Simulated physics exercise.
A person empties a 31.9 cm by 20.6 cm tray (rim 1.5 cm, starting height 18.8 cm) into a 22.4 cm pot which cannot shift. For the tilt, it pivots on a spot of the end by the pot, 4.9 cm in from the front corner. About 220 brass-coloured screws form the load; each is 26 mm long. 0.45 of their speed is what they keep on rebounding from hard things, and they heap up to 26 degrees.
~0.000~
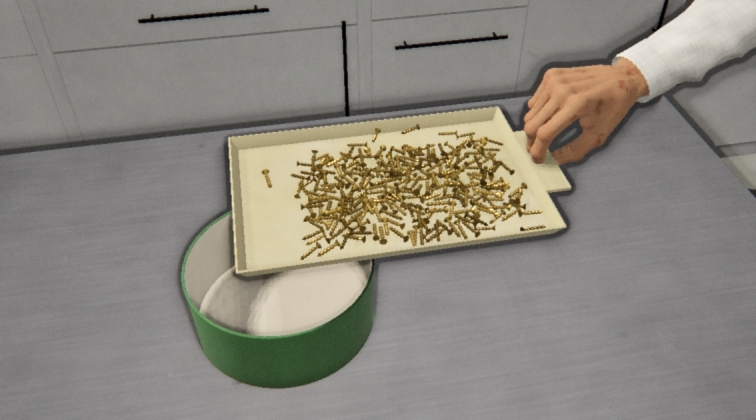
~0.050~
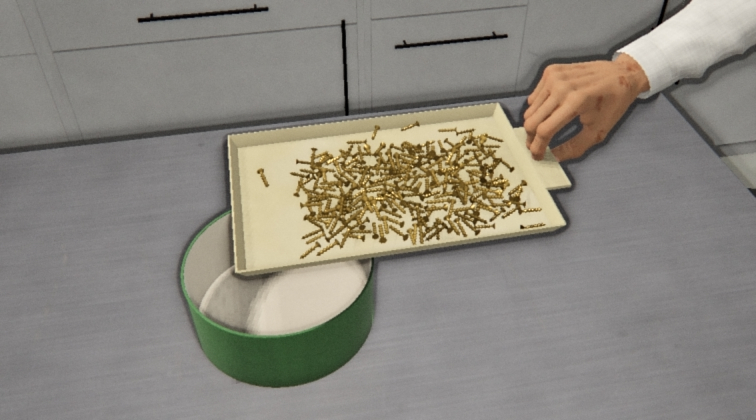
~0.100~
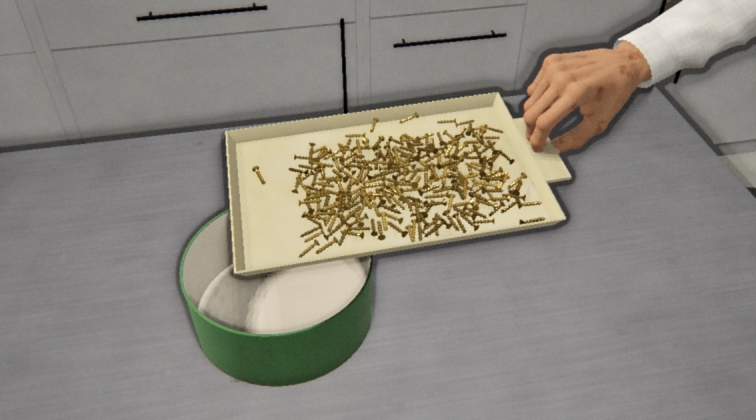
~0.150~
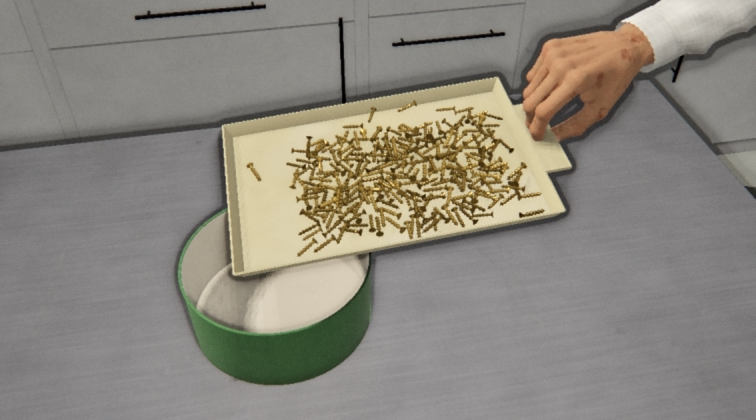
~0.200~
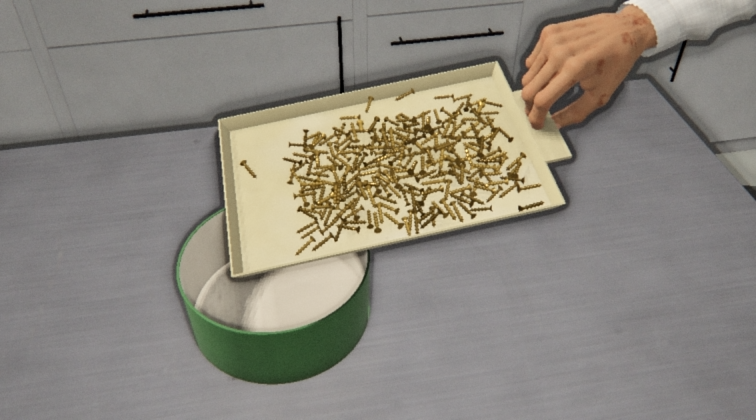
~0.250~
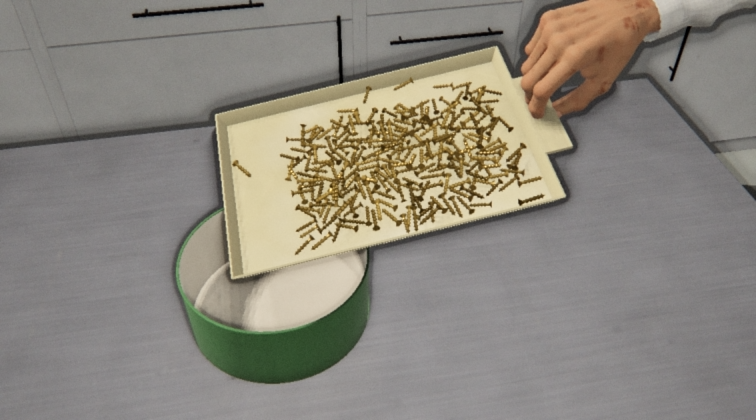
The video shows a hand holding a cream tray of brass-coloured screws above a green pot on a grey surface, then gradually raising the tray's right end so it tilts down toward the left while the screws stay heaped together.
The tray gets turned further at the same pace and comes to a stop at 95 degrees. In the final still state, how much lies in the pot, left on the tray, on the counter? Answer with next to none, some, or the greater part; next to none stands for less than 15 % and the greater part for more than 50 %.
Pot: Next to none; left on the tray: Next to none; counter: The greater part.
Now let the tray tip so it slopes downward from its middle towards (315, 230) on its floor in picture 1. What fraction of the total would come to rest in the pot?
Roughly 10 per cent.
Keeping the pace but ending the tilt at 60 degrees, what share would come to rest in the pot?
The pot would get around 0 per cent.
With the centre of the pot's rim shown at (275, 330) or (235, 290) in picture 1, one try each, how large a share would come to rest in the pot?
That gives roughly 95 per cent and then 65 per cent.
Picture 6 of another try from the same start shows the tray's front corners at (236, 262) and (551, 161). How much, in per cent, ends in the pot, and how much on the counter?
That works out as pot 35 and counter 65.
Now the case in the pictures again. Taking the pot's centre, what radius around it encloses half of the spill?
I'd say close to 18 centimetres.
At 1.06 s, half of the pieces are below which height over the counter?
Roughly 2 centimetres, more or less.
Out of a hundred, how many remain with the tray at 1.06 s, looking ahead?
I'd say close to 5 per cent.
After 0.74 s, tilt 53 degrees; the tray holds 85 %, the pot 0 %.
Then, at 1.06 s, tilt 78 degrees; the tray holds 5 %, the pot 0 %.
After 1.49 s, tilt 95 degrees; the tray holds 0 %, the pot 5 %.
In the end, at 1.9 s, pot 5 %, tray 0 %, counter 95 %.
